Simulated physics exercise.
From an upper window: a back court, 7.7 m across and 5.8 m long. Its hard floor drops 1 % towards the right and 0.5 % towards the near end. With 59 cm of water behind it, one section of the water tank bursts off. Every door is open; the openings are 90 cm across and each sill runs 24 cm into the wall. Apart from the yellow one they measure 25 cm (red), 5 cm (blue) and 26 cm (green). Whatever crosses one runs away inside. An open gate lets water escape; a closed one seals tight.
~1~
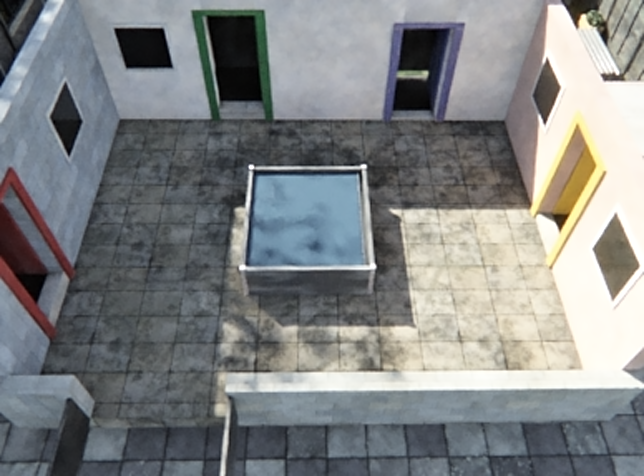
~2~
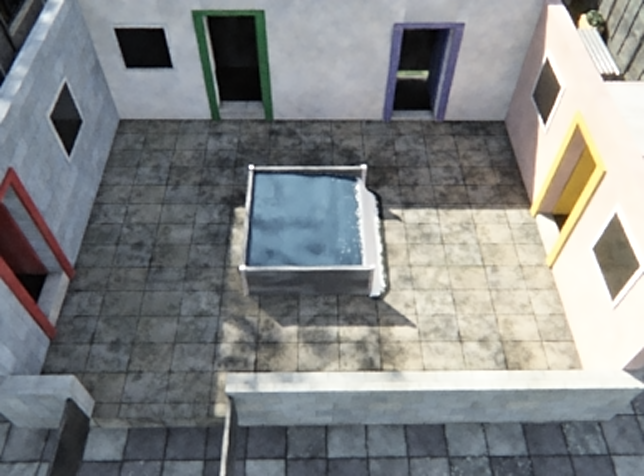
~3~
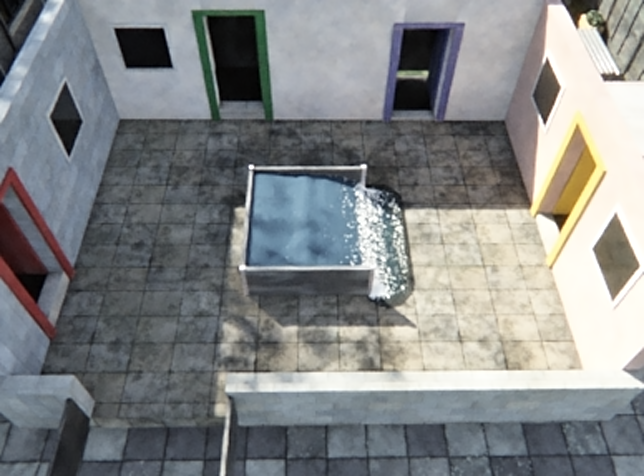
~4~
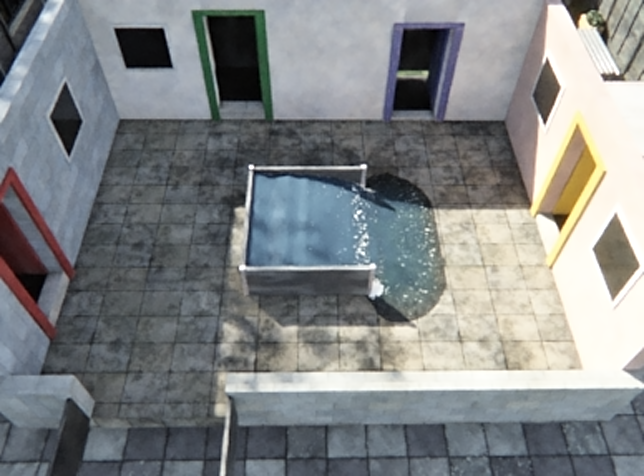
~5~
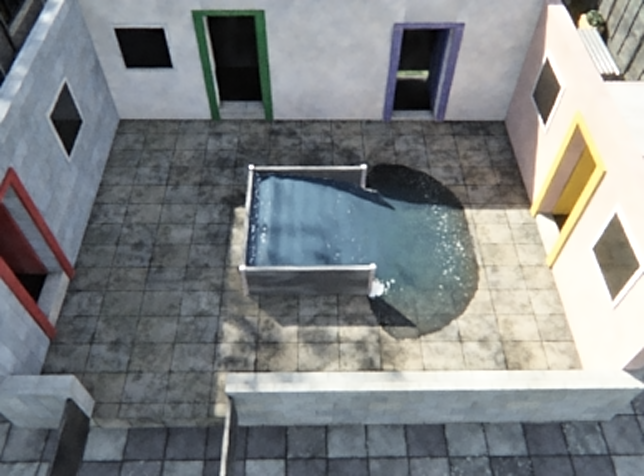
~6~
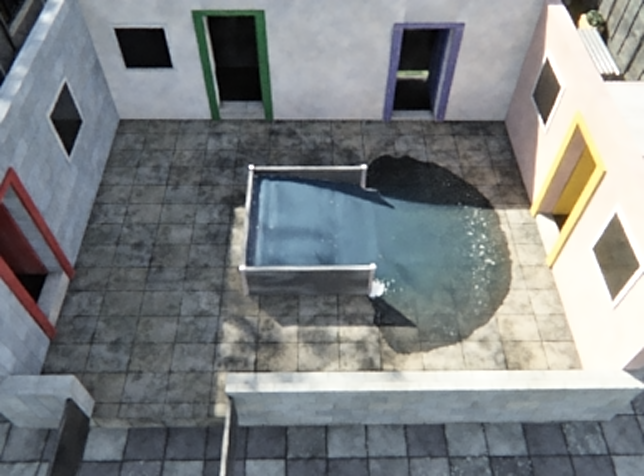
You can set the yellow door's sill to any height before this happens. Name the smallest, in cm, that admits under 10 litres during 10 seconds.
Close to 30 cm is just enough.
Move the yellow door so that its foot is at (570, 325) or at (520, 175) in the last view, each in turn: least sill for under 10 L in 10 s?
About 21 and 20 cm.
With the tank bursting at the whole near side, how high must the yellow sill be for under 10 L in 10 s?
Then roughly 6.5 cm.
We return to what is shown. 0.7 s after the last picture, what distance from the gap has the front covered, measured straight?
Roughly 3.6 m.
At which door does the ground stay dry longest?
It is the red one.
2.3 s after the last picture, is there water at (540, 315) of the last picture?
It is wet.
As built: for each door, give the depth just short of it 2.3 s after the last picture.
Depths in cm: Red 0, yellow 24, blue 5, green 0.
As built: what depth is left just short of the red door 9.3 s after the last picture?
About 4.0 cm.
Then, 0.7 s after the last picture water covers 30 % of the floor, deepest (24 cm) near (378, 269); 12 cm at the yellow door, 34 litres in over its 14 cm sill.
Then, 2.3 s after the last picture water covers 35 % of the floor, deepest (30 cm) near (584, 396); 24 cm at the yellow door, 190 litres in over its 14 cm sill.
Then, 9.3 s after the last picture water covers 95 % of the floor, deepest (9 cm) near (571, 397); 7 cm at the yellow door, 218 litres in over its 14 cm sill.
At the yellow door as built, the water peaked near 33 cm, 1.3 s after the last picture.
With a sill of 25.5 cm, 39 litres would have come in within the 10 s; with 34 cm, 1 litre. So under 10 litres takes about 30 cm.
